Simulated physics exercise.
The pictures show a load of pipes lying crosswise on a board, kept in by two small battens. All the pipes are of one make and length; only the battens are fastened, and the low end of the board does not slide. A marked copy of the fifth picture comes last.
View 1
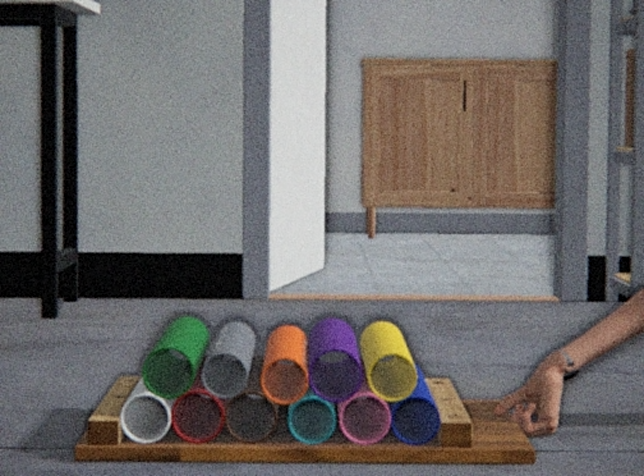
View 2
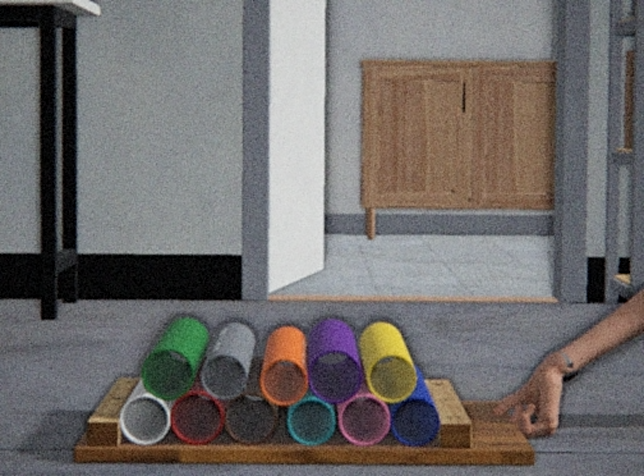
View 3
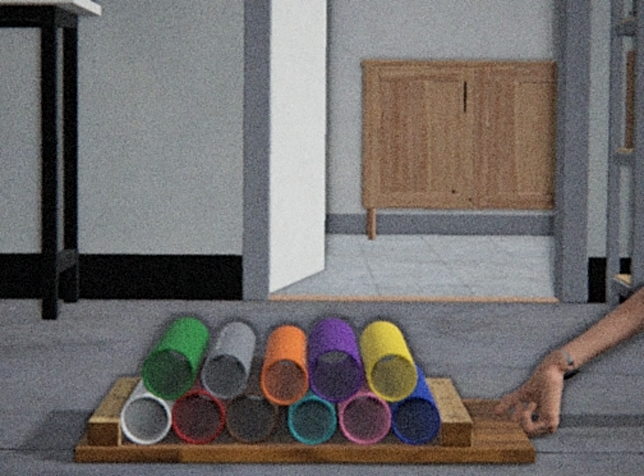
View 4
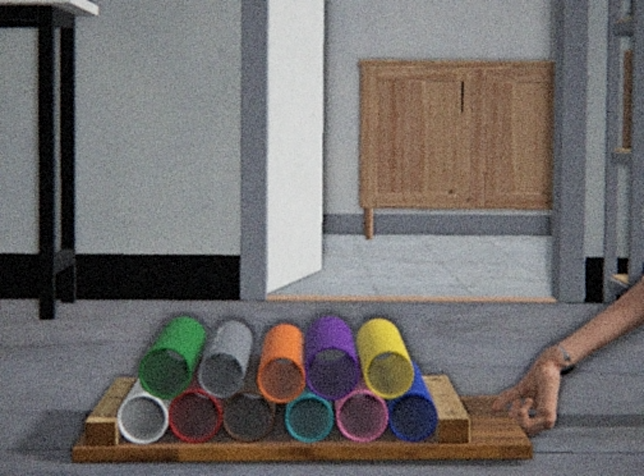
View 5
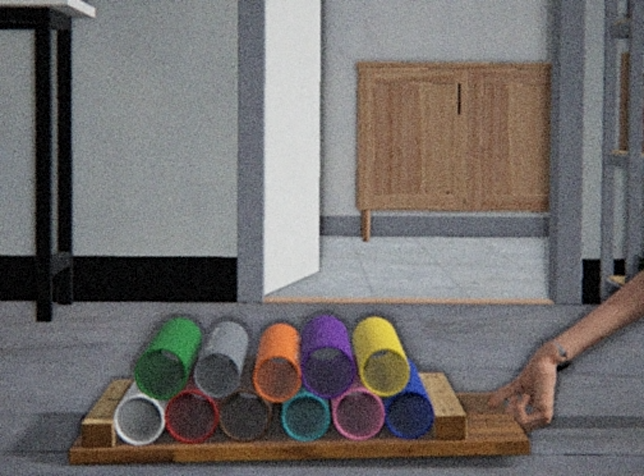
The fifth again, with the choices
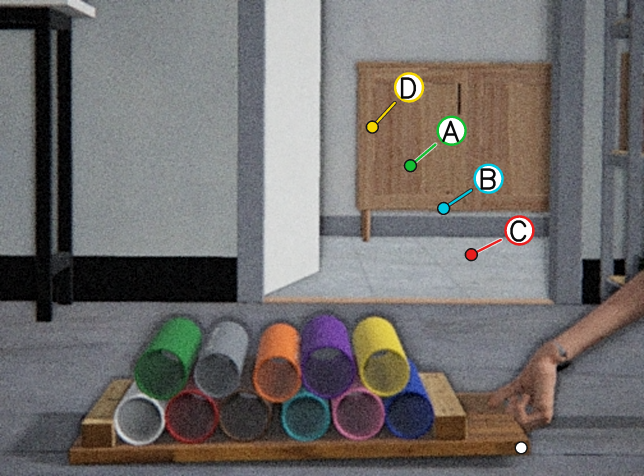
Eleven coloured pipes lie stacked in two rows on a wooden board between small battens, seen from the front at floor level in a grey room with a doorway and wooden cabinet behind. Green, grey, orange, purple and yellow sit above white, red, dark, teal, pink and blue, while a hand holds the board's right end. Everything stays nearly still before the whole view shifts very slightly left.
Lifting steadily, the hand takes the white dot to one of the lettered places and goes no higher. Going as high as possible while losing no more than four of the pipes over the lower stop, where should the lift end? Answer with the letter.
Stop at C.
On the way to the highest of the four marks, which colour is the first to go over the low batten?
The green one.
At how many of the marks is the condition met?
One of them.
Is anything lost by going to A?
Yes, at A.
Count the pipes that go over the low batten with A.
The count is five.
On the marked copy, A at (411, 166); B at (444, 208); C at (471, 255); D at (372, 127); the white dot at (522, 448).
With C. Early on, board at 16°.
Further on, board at 27°.
At the end, board at 27°, one over the low batten (green).
As for the rest, A five over the low batten; B five over the low batten; D five over the low batten.
